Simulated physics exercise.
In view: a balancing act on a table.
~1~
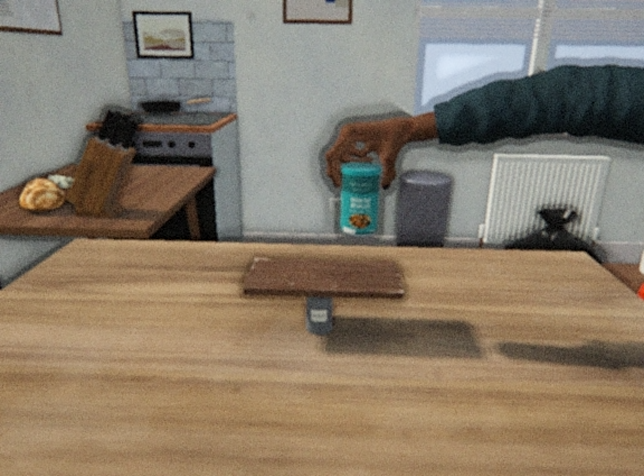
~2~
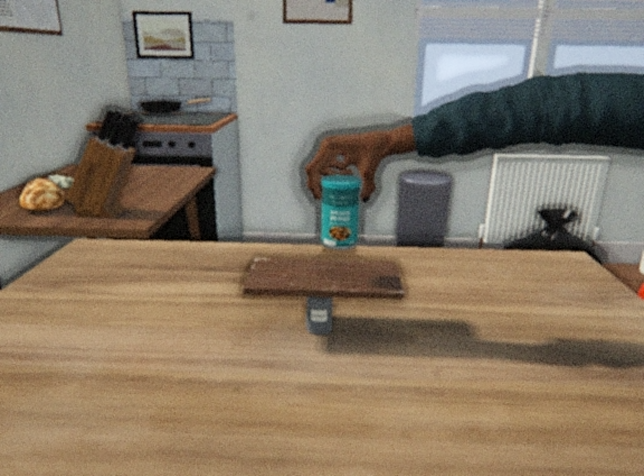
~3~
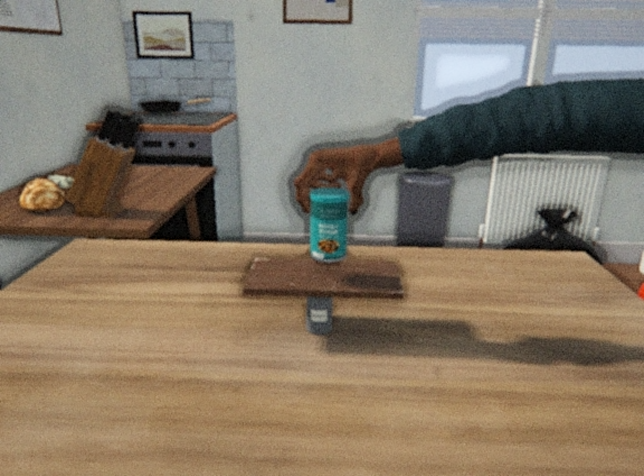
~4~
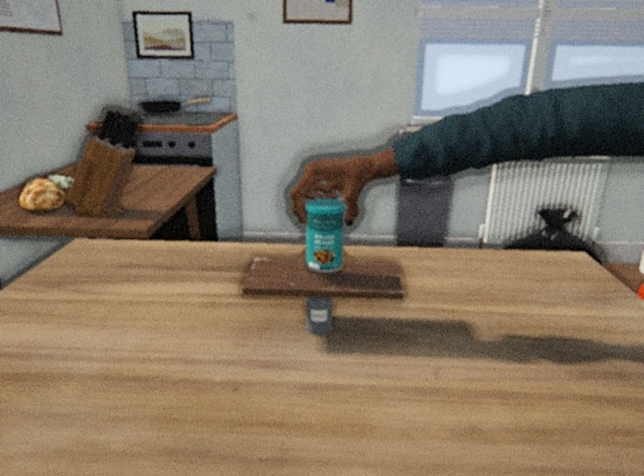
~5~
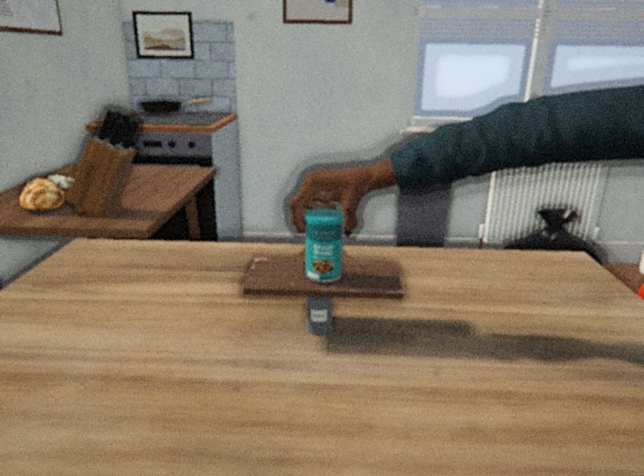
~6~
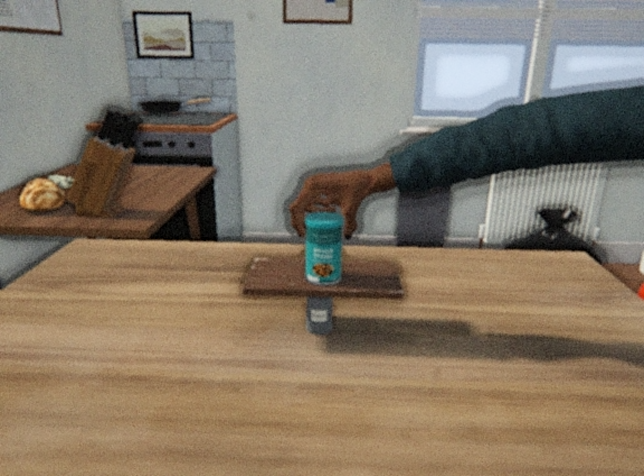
In this clip, a hand in a dark green sleeve moves a turquoise tin leftward and down onto a brown board resting on a small grey object on a wooden table, then keeps its hold on the tin.
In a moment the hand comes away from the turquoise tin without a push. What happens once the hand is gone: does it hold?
In the end the stack holds.
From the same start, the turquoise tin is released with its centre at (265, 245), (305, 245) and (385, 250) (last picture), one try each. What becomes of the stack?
In the first case it gives way; in the second case it holds; in the third case it loses its balance.
Then, 0.20 s on from there, no change.
Then, 0.70 s on from there, turquoise tin resting near (324, 249).
In the end, all 3 unmoved. At the end, from the last picture's camera, turquoise tin near (324, 249). The stack stays up.
